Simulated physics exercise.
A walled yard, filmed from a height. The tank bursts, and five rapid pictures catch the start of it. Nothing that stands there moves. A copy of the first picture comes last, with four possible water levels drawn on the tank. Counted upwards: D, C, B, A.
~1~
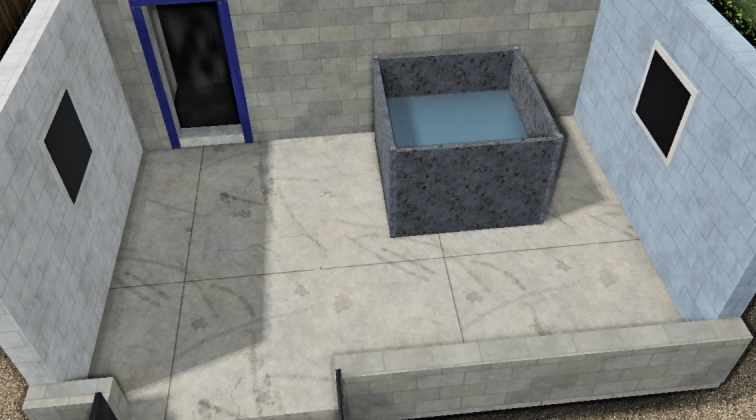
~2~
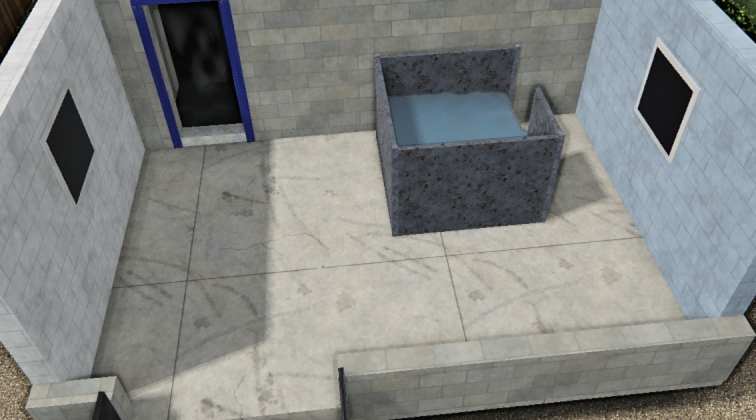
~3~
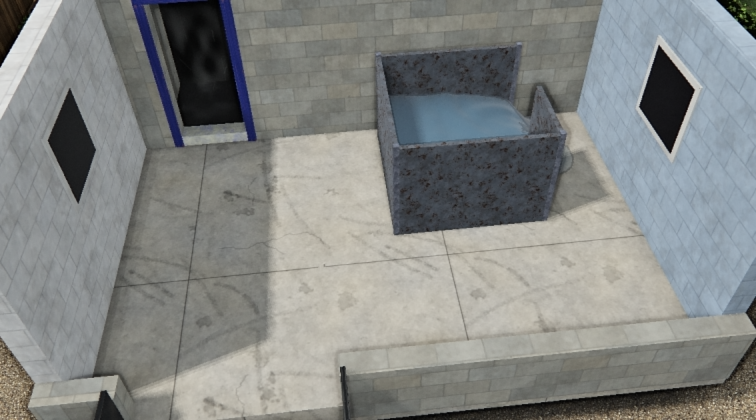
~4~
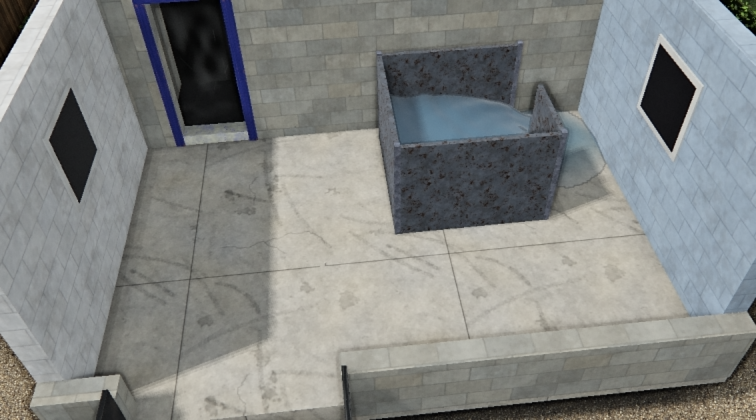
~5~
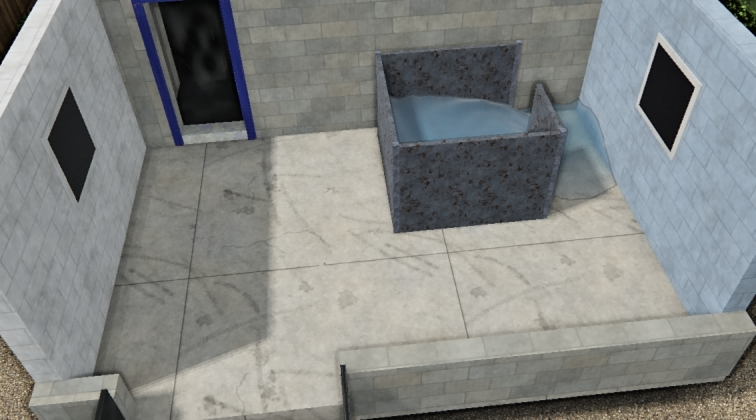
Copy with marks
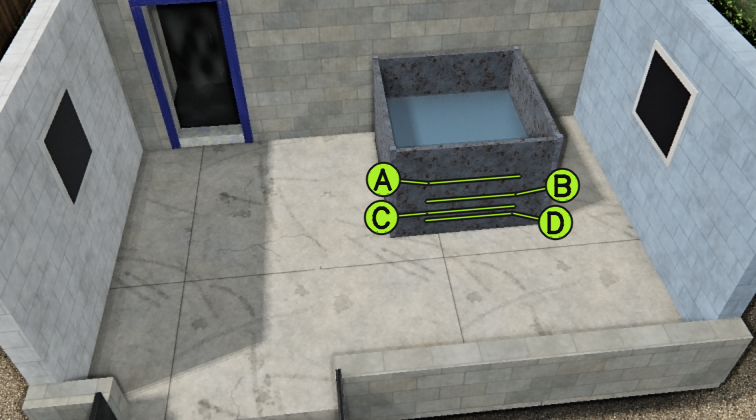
Walled yard with a dark stone tank opening on its right side, water pouring out and spreading beside the pale blue wall.
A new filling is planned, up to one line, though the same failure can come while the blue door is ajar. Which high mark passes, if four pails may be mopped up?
Go for A.
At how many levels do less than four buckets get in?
All of the four.
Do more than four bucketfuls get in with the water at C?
No, that is safe.
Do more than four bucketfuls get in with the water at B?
No.
On the marked copy, A at (473, 179); B at (471, 197); C at (470, 209); D at (469, 216); from the bottom up D, C, B, A.
For line A, a bucket or two gets in.
For line B, nothing gets over.
For line C, nothing gets over.
For line D, nothing gets over.
